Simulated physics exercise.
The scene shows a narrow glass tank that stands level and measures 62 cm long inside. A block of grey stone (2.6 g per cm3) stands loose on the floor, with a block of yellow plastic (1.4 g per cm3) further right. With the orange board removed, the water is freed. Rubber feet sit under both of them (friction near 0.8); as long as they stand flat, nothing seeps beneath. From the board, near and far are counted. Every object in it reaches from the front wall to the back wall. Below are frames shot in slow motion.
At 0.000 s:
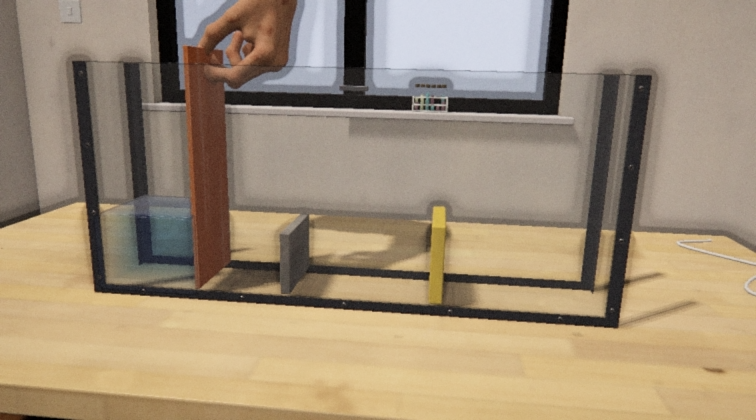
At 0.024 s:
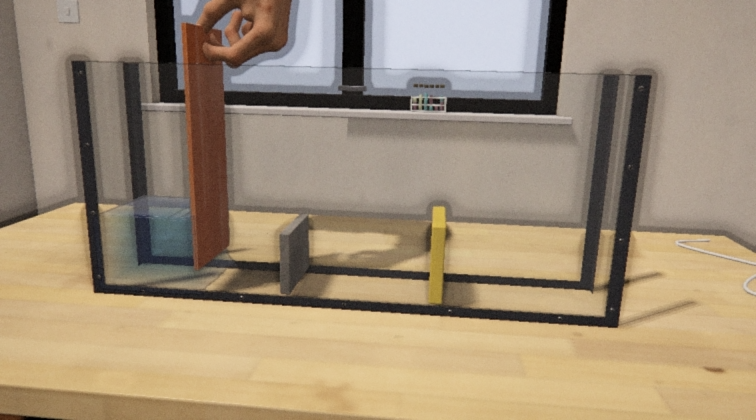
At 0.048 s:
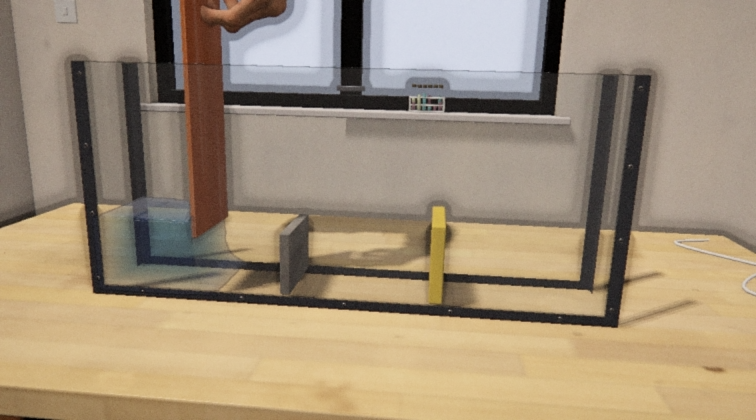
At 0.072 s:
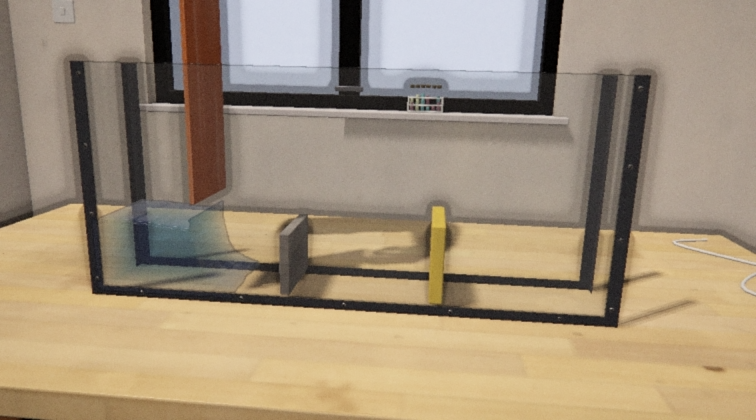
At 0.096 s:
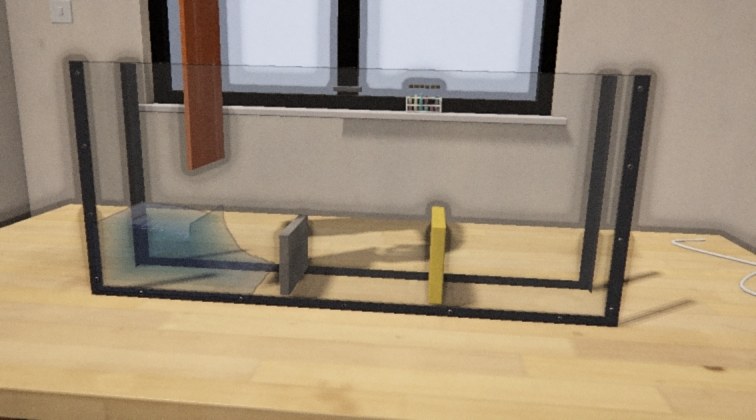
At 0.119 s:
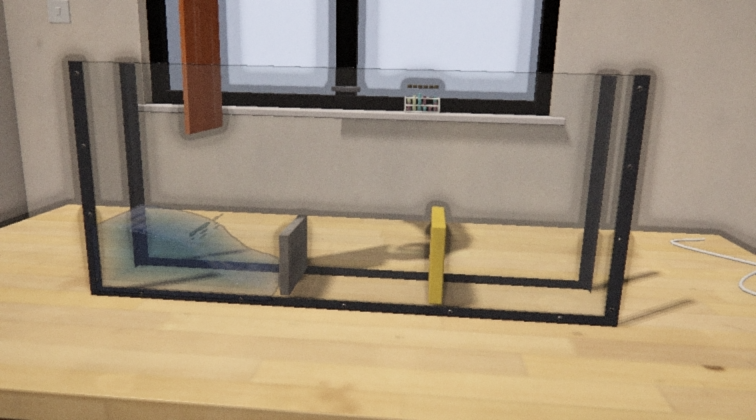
A hand lifted the orange board straight up out of the glass tank, and the water behind it slumped and spread right along the floor toward the grey block, while the yellow block stood still.
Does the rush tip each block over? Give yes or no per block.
Near one - yes, far one - yes.
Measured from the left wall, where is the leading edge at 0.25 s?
Front distance: Approx. 24 cm.
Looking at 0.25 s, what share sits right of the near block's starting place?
Close to 8 in a hundred.
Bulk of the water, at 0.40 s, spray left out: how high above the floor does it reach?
About 11.0 cm.
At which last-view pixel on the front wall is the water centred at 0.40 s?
Look around (235, 275) on the front wall - that's where it is.
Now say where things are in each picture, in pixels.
In the first frame, level at the left end (106, 215); front at (194, 287); board bottom (197, 288); the near block's top is at (284, 237); the far block's top is at (439, 231).
In the second frame, level at the left end (106, 215); front at (202, 288); board bottom (196, 269).
In the third frame, level at the left end (105, 217); front at (215, 289); board bottom (194, 237).
In the fourth frame, level at the left end (104, 219); front at (232, 290); board bottom (192, 203).
In the fifth frame, level at the left end (104, 223); front at (249, 292); board bottom (189, 169).
In the sixth frame, level at the left end (104, 226); front at (269, 293); board bottom (187, 133); the near block's top is at (283, 238); the far block's top is at (439, 231).
Then, 0.25 s in, the front has run 25 cm from the left wall, the near block leans 15° and the far block is upright.
Then, 0.40 s in, the near block lies flat and the far block is upright.
Then, 0.65 s in, the near block lies flat and the far block leans 6°.
Finally, the near block lies flat and the far block lies flat; 16 per cent of the water is past where the far block first stood.
